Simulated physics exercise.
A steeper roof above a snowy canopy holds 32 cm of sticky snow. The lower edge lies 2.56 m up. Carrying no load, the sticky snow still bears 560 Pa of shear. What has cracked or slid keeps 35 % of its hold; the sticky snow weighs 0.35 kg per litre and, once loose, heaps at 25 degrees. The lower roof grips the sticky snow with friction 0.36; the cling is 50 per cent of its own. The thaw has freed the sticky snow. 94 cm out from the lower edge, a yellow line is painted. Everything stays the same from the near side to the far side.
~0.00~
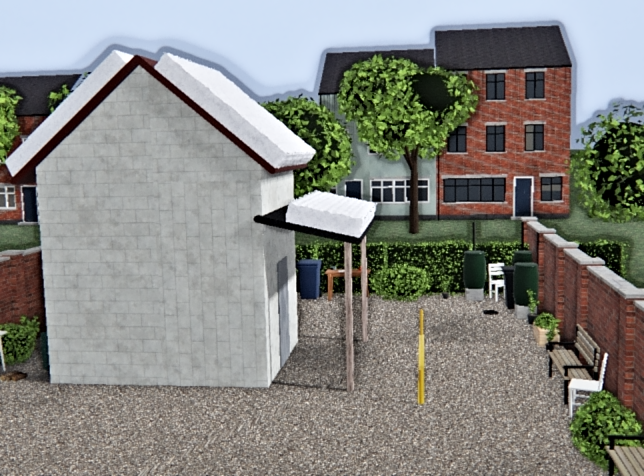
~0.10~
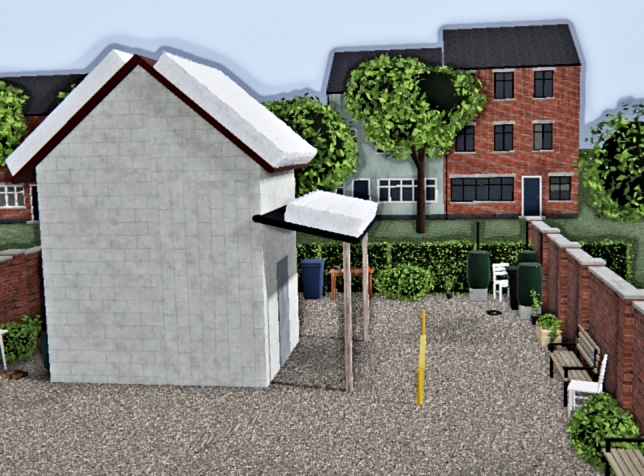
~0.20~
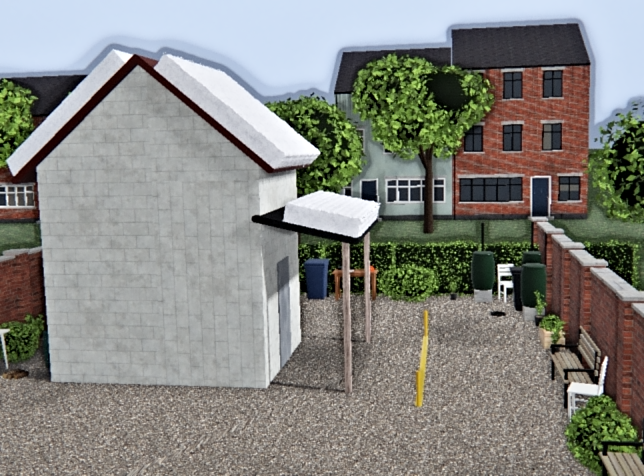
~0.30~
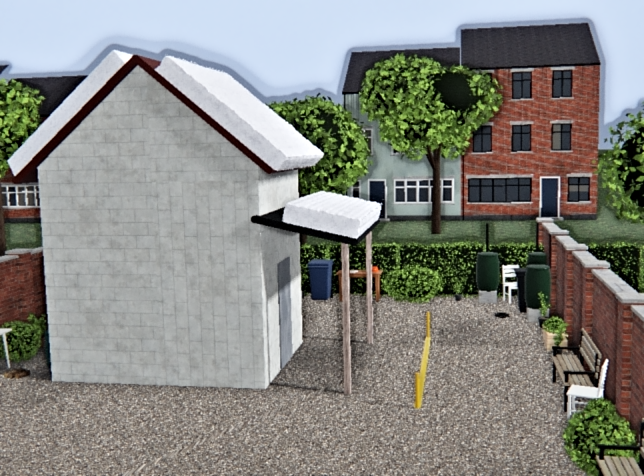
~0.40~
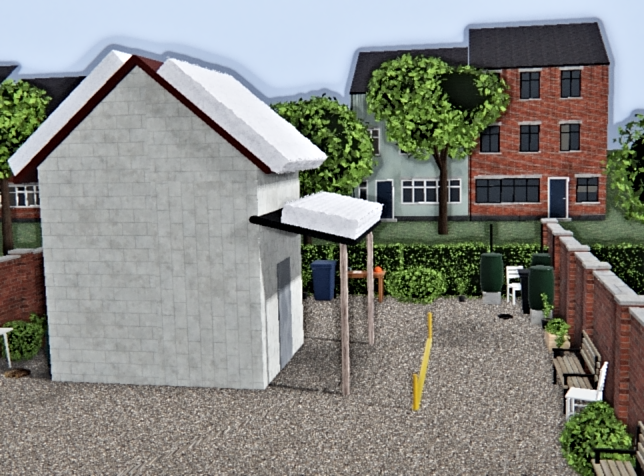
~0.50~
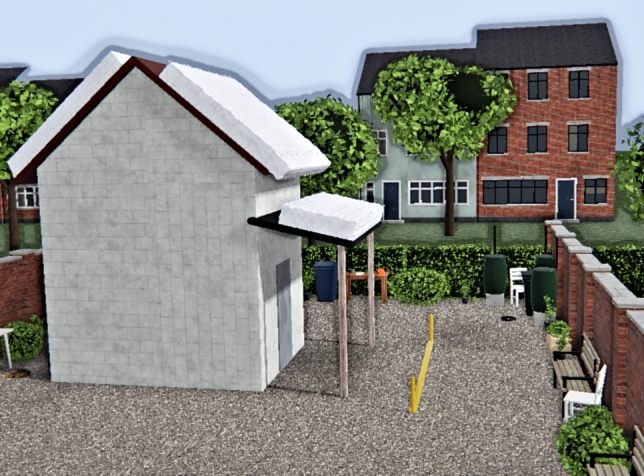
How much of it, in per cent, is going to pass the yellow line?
I would say 37 percent.
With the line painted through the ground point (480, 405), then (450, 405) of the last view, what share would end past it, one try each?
First try around 16 % past the line, second around 25 %.
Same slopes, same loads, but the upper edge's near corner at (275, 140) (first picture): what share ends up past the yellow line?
55 per cent or so.
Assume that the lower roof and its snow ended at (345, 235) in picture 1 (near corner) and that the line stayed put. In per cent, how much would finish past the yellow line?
It would come to roughly 45 percent.
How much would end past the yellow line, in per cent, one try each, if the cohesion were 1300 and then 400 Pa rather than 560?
In that order: 4 %, 45 %.
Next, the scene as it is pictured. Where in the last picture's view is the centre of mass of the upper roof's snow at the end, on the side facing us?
Somewhere about (397, 326), I'd say.
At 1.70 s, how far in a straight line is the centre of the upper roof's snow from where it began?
I'd put it near 2.2 m.
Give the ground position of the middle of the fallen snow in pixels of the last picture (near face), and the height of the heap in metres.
It sits close to (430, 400), some 0.4 m high.
After 1.05 s, none is below the lower edge and 0 % is past the line.
After 1.70 s, none is below the lower edge and 0 % is past the line.
After 2.35 s, 41 % is below the lower edge and 18 % is past the line.
After 3.00 s, 57 % is below the lower edge and 37 % is past the line.
After 4.10 s, 61 % is below the lower edge and 37 % is past the line.
